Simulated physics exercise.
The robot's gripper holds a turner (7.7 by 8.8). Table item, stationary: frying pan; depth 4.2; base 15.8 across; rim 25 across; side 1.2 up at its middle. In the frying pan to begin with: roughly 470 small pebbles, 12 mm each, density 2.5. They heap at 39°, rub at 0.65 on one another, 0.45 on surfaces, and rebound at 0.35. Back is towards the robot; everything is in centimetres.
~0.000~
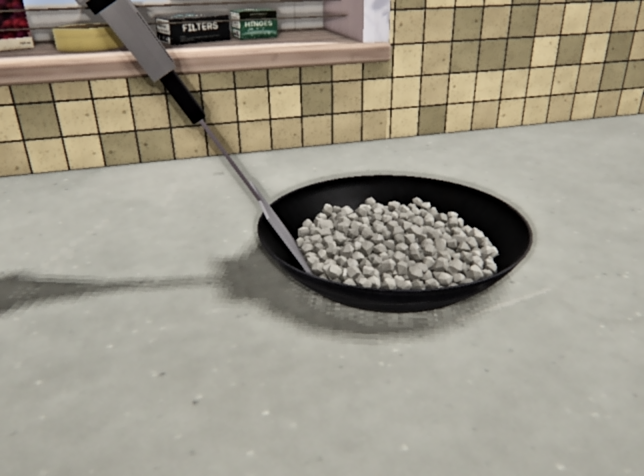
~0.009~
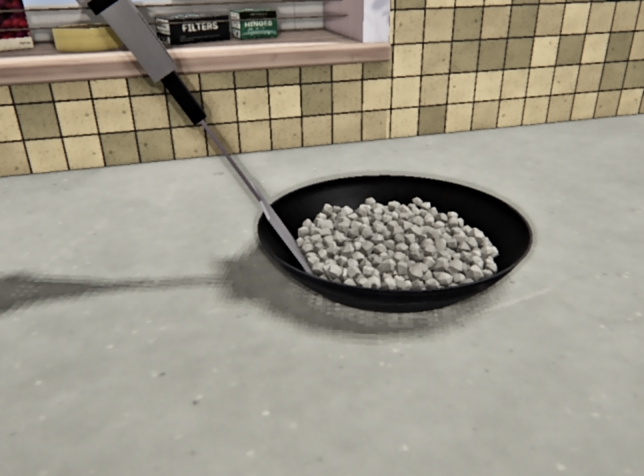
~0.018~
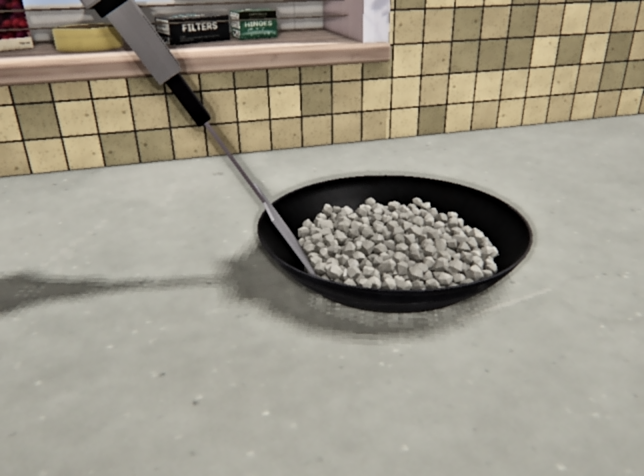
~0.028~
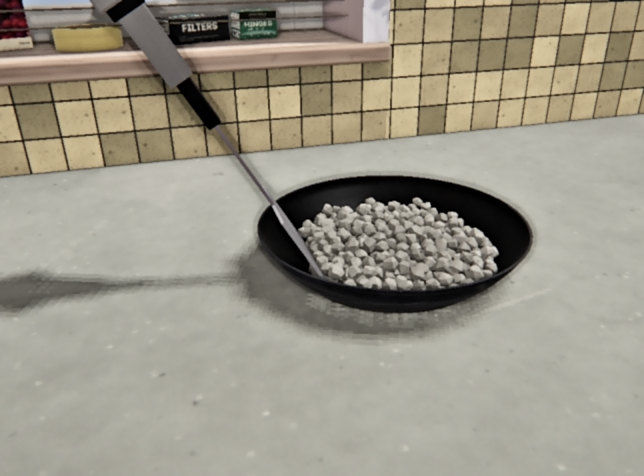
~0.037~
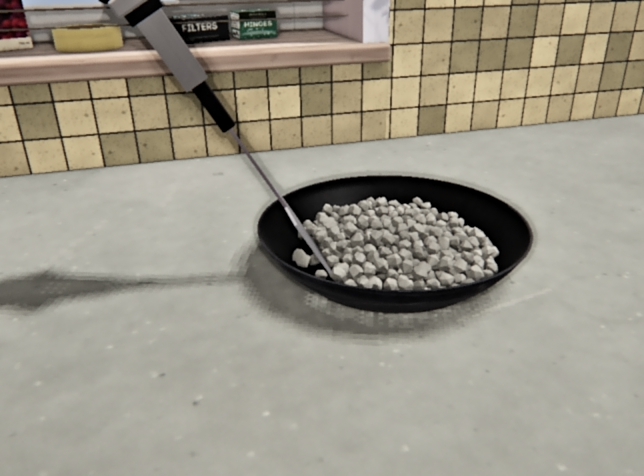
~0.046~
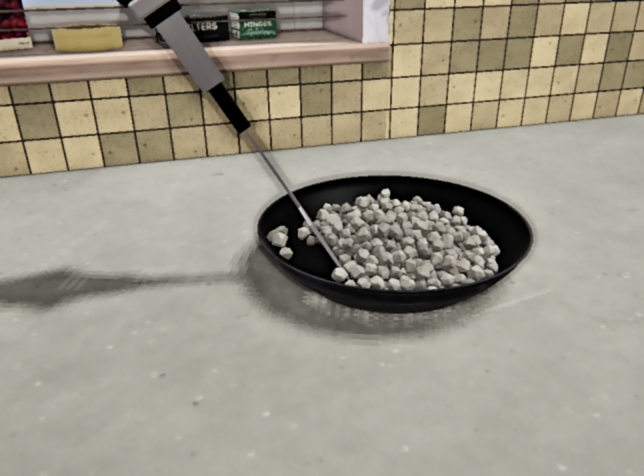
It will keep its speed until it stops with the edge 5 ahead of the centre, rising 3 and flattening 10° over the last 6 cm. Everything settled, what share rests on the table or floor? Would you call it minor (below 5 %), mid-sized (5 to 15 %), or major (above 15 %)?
I would call it major.
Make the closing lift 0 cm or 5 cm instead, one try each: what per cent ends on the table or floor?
Try one gives about 15 in a hundred, try two about 30 in a hundred.
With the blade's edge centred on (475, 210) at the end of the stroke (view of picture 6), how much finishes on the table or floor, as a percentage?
Something close to 45 in a hundred.
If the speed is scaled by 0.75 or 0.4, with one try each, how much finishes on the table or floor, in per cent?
The two tries give roughly 20 and 5 in a hundred.
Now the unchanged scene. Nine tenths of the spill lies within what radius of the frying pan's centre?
Distance from centre: Approx. 40 cm.
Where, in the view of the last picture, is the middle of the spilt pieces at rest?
(599, 228), roughly.
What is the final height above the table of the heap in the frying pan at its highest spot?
Close to 5.5 centimetres high.
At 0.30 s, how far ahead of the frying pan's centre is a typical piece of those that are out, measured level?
I'd put it at some 20 centimetres.
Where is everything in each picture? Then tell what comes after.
In the first frame, turner top edge at (258, 198), sloping 60°; upper third of the load around (393, 239), from x 300 to 490, top at y 200; 474 in the frying pan.
In the second frame, turner top edge at (259, 199), sloping 60°; upper third of the load around (392, 239), from x 300 to 490, top at y 200.
In the third frame, turner top edge at (263, 200), sloping 60°; upper third of the load around (392, 239), from x 305 to 490, top at y 200.
In the fourth frame, turner top edge at (272, 203), sloping 60°; upper third of the load around (391, 238), from x 305 to 490, top at y 200.
In the fifth frame, turner top edge at (284, 205), sloping 60°; upper third of the load around (392, 235), from x 300 to 490, top at y 200.
In the sixth frame, turner top edge at (298, 205), sloping 60°; upper third of the load around (392, 232), from x 275 to 495, top at y 195; 474 in the frying pan.
After 0.07 s, sloping 60°, highest piece 12 above the table; 469 in the frying pan, 5 on the blade or in flight.
After 0.09 s, sloping 57°, highest piece 19 above the table; 467 in the frying pan, 7 on the blade or in flight.
After 0.30 s, sloping 50°, highest piece 65 above the table; 338 in the frying pan, 114 on the table or floor, 22 on the blade or in flight.
After 1.35 s, sloping 50°, highest piece 5 above the table; 337 in the frying pan, 137 on the table or floor.
At rest, 337 in the frying pan, 137 on the table or floor. That is 29 % on the table or floor.
